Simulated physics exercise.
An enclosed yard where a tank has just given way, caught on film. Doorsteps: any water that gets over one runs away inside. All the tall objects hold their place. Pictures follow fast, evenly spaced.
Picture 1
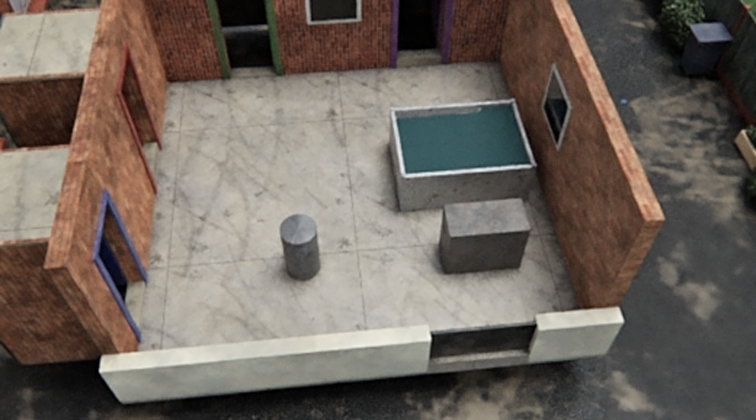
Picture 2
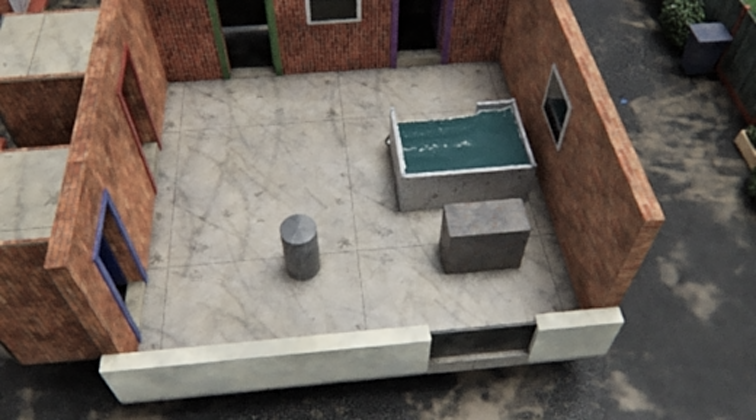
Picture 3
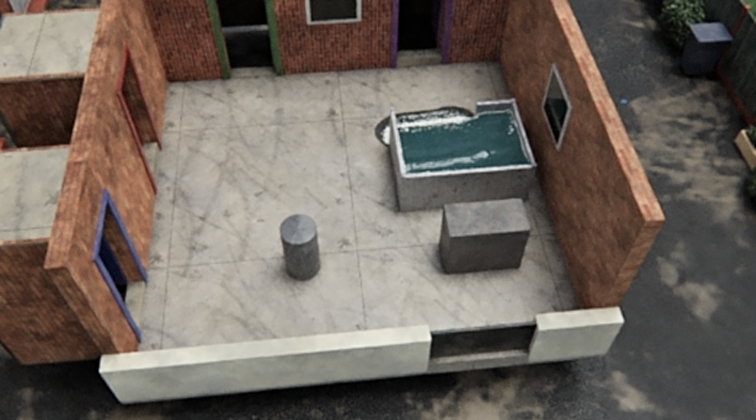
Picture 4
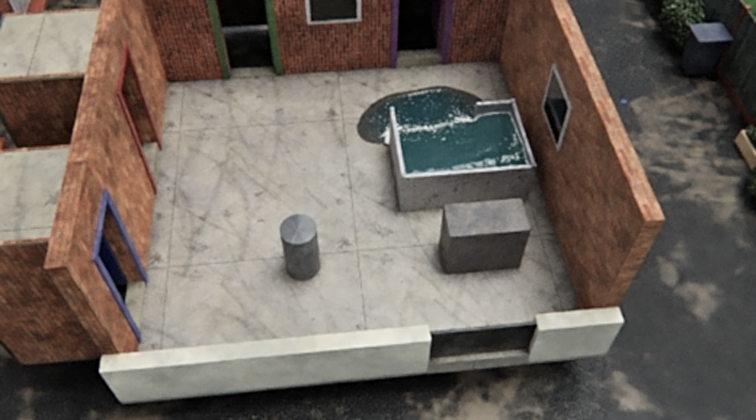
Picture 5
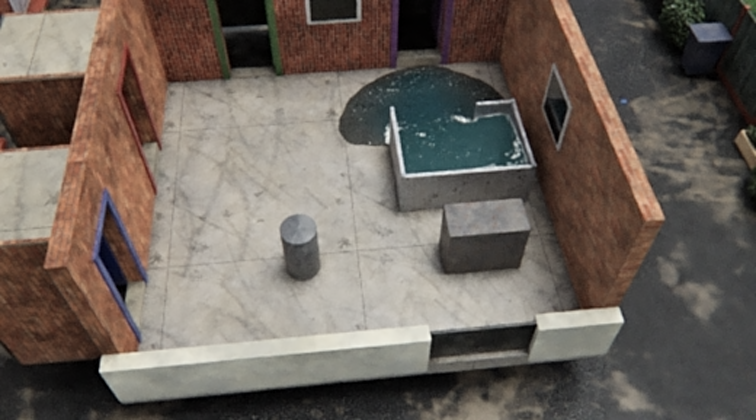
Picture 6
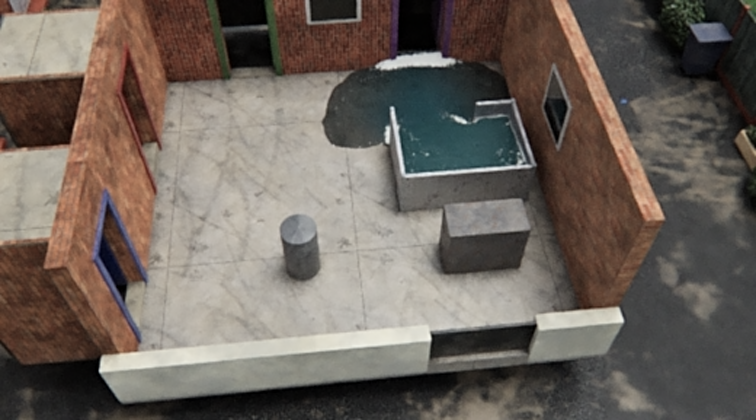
An enclosed yard with a pale stone floor and red brick walls is seen from high above, looking down over a low cream wall at the near side. An open grey tank of dark teal water sits right of centre, behind a grey block, with a grey cylinder to the left. The water churns white, pours out through the tank's far side and spreads leftward and back to the rear wall.
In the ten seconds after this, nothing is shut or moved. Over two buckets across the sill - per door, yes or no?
Purple door yes, blue door no, green door yes, red door no.
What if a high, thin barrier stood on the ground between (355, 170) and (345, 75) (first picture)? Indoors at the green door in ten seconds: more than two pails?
The green door falls short.
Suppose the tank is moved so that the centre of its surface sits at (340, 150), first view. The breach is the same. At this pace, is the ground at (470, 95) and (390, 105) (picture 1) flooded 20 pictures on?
The first spot is inundated and the second is inundated.
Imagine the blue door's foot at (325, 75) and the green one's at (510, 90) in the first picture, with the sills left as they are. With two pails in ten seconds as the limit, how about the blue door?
As I see it, blue door crosses the line.
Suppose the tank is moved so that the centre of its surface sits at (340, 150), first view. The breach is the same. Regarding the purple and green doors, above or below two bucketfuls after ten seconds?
Well, the purple door admits less and the green door admits more.
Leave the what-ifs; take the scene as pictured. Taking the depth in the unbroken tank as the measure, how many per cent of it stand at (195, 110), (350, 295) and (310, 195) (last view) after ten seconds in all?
About 10, 4 and 2 percent, in that order.
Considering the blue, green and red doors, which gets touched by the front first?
The answer here is the one in green.
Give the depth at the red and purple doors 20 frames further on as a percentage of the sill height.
I'd put the first at close to 50 per cent and the second at close to 100 per cent.
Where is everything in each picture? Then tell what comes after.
Still water in the open tank at (460, 140), in the first picture.
The front is at a hidden place, out from the gap on the open tank's far side, in the second picture.
The front is at a hidden place, out from the gap on the open tank's far side, in the third picture.
The front is at (445, 89), out from the gap on the open tank's far side, in the fourth picture.
Water pours out on the open tank's far side and has run to (437, 69), in the fifth picture.
Water pours out on the open tank's far side and has run to (361, 70), in the sixth picture.
A moment on, water covers 20 % of the floor; the purple door far over two buckets in, the blue door not reached, the green door not reached, the red door not reached.
Next, water covers 30 % of the floor; the purple door far over two buckets in, the blue door not reached, the green door under two buckets in, the red door not reached.
Then, water covers 40 % of the floor; the purple door far over two buckets in, the blue door not reached, the green door under two buckets in, the red door wet at the sill, nothing in.
Later, water covers 70 % of the floor; the purple door far over two buckets in, the blue door wet at the sill, nothing in, the green door over two buckets in, the red door wet at the sill, nothing in.
In the end, water covers 95 % of the floor; the purple door far over two buckets in, the blue door wet at the sill, nothing in, the green door over two buckets in, the red door wet at the sill, nothing in.
